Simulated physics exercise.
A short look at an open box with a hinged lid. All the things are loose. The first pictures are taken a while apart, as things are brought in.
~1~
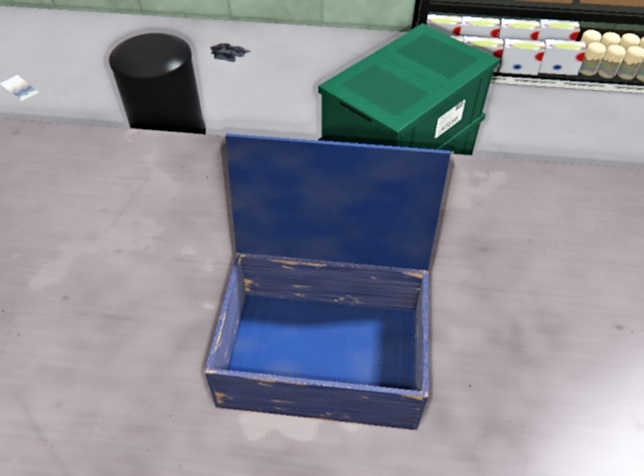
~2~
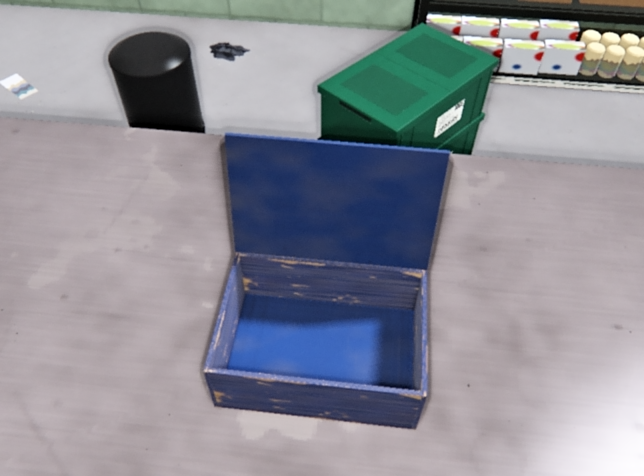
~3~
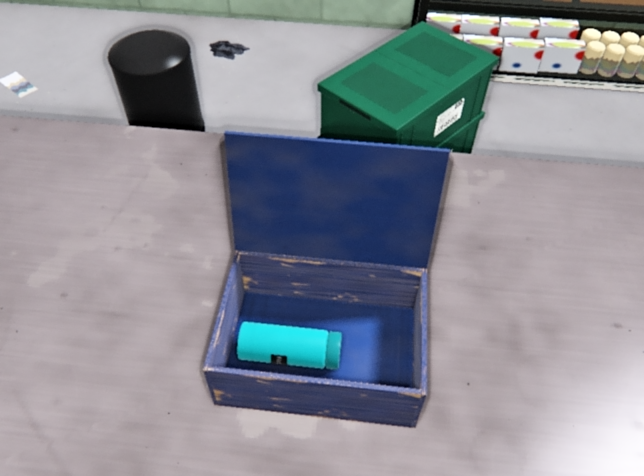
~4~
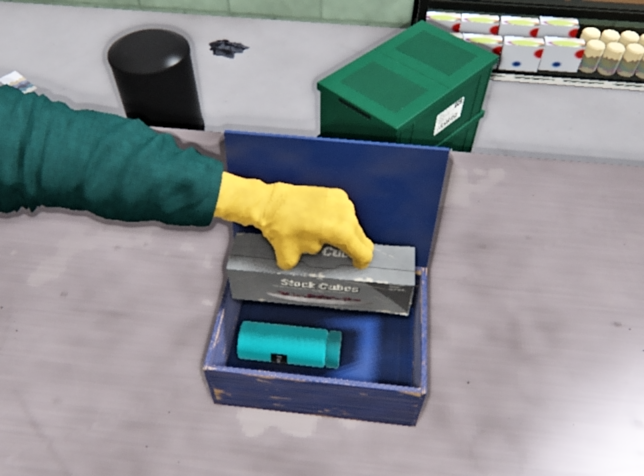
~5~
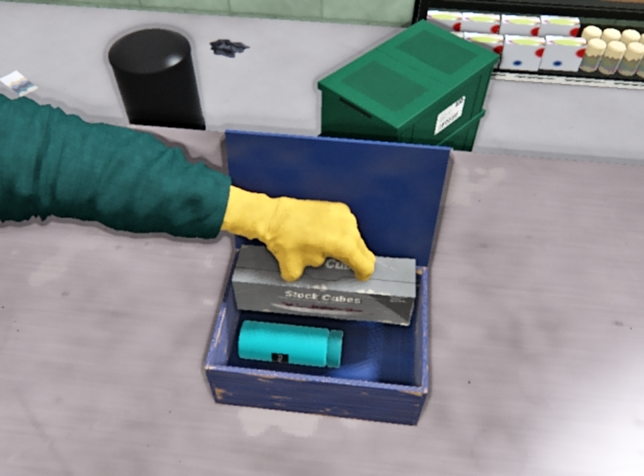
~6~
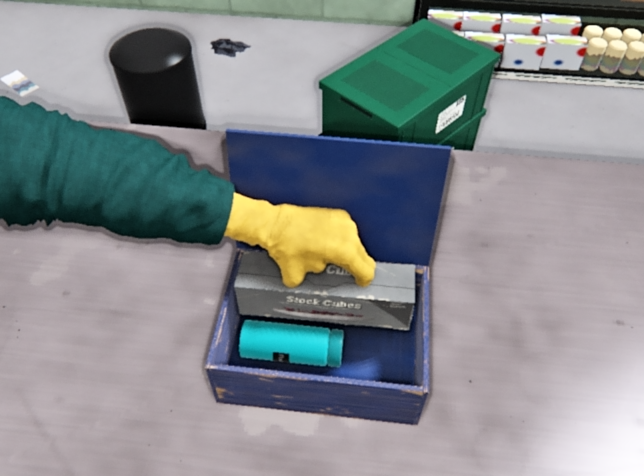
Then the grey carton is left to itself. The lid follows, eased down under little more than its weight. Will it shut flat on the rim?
As it turns out, it sits on the rim.
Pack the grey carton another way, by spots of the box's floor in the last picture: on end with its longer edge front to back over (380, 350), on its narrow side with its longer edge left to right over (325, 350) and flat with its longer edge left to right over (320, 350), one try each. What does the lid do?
First try: It is held up; second try: It sits on the rim; third try: It closes.
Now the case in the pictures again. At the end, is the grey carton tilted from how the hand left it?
The grey carton stays as placed.
Then, 1.20 s after the last picture, lid starting down; grey carton slid a little near (328, 304); turquoise shaker rolled about its own width.
Then, 1.80 s after the last picture, lid 31° above the rim; grey carton slid a little near (328, 304); turquoise shaker rolled about its own width.
At rest, lid shut; moved from the start, turquoise shaker and grey carton. Seen from the same camera at the end, grey carton near (328, 304).
